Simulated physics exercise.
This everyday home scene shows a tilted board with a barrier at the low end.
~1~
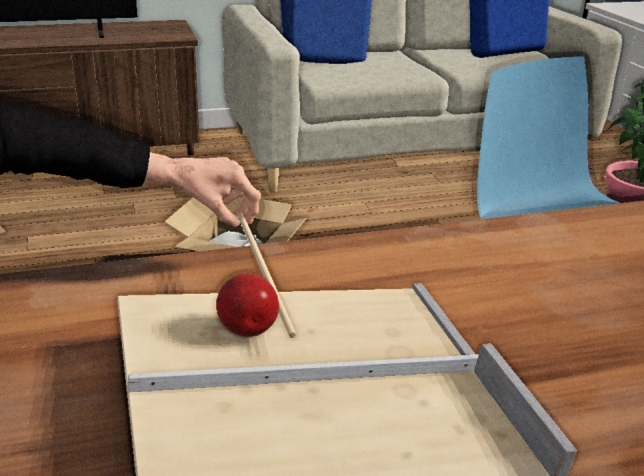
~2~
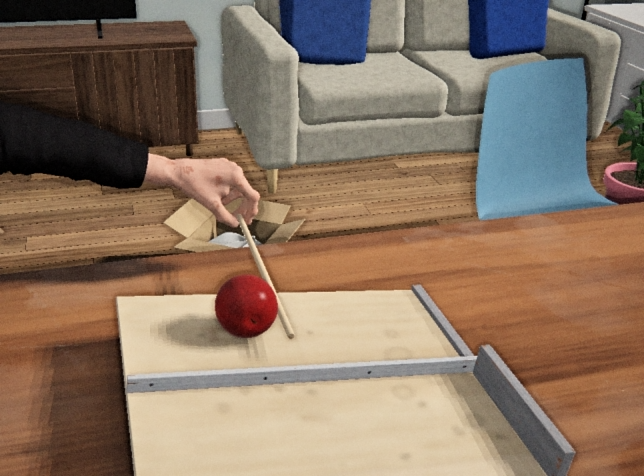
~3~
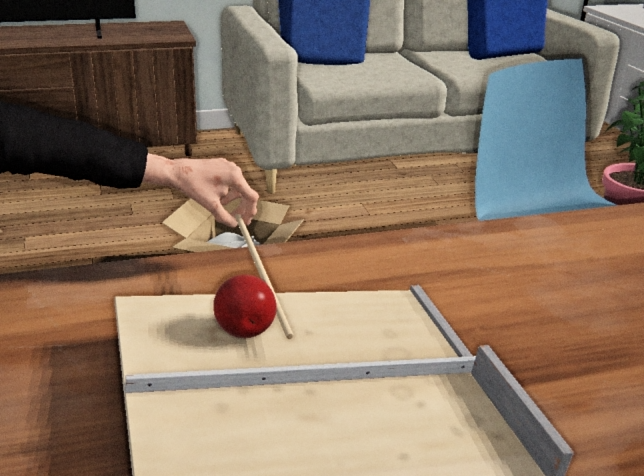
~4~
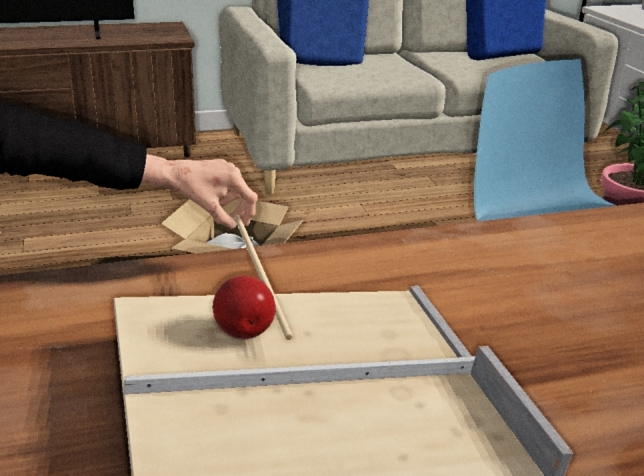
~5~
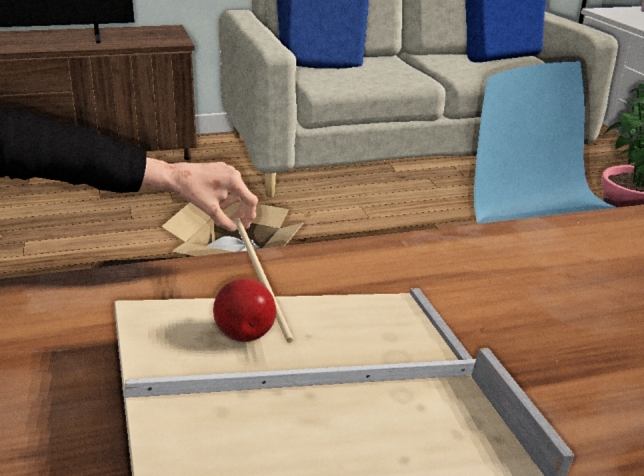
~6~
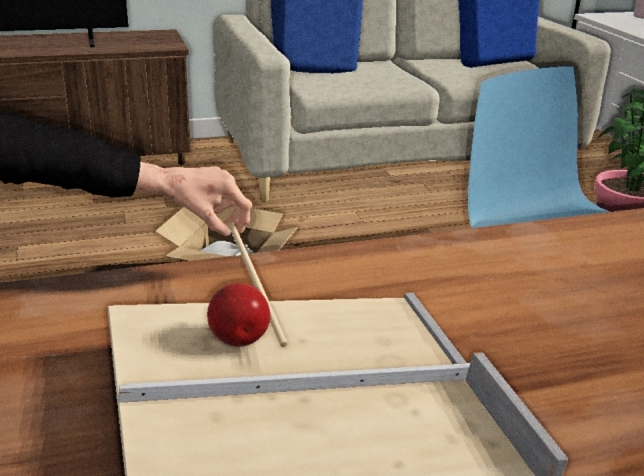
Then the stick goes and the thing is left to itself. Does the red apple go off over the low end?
Yes, it goes over.
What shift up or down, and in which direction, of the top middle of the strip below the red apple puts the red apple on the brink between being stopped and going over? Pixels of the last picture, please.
Shift: 4 px, direction up.
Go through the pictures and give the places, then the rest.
The first picture shows held back by the stick; red apple (248, 305); board (320, 368).
The second picture shows held back by the stick; red apple (247, 306); board (318, 369).
The third picture shows held back by the stick; red apple (245, 306); board (317, 369).
The fourth picture shows held back by the stick; red apple (245, 307); board (316, 370).
The fifth picture shows held back by the stick; red apple (245, 310); board (317, 373).
The sixth picture shows held back by the stick; red apple (239, 315); board (311, 377).
Then, 0.64 s past the last view, red apple rolling on the board near (348, 312).
Then, 1.14 s past the last view, red apple off the board near (515, 307).
Finally, the red apple rolls off the board.
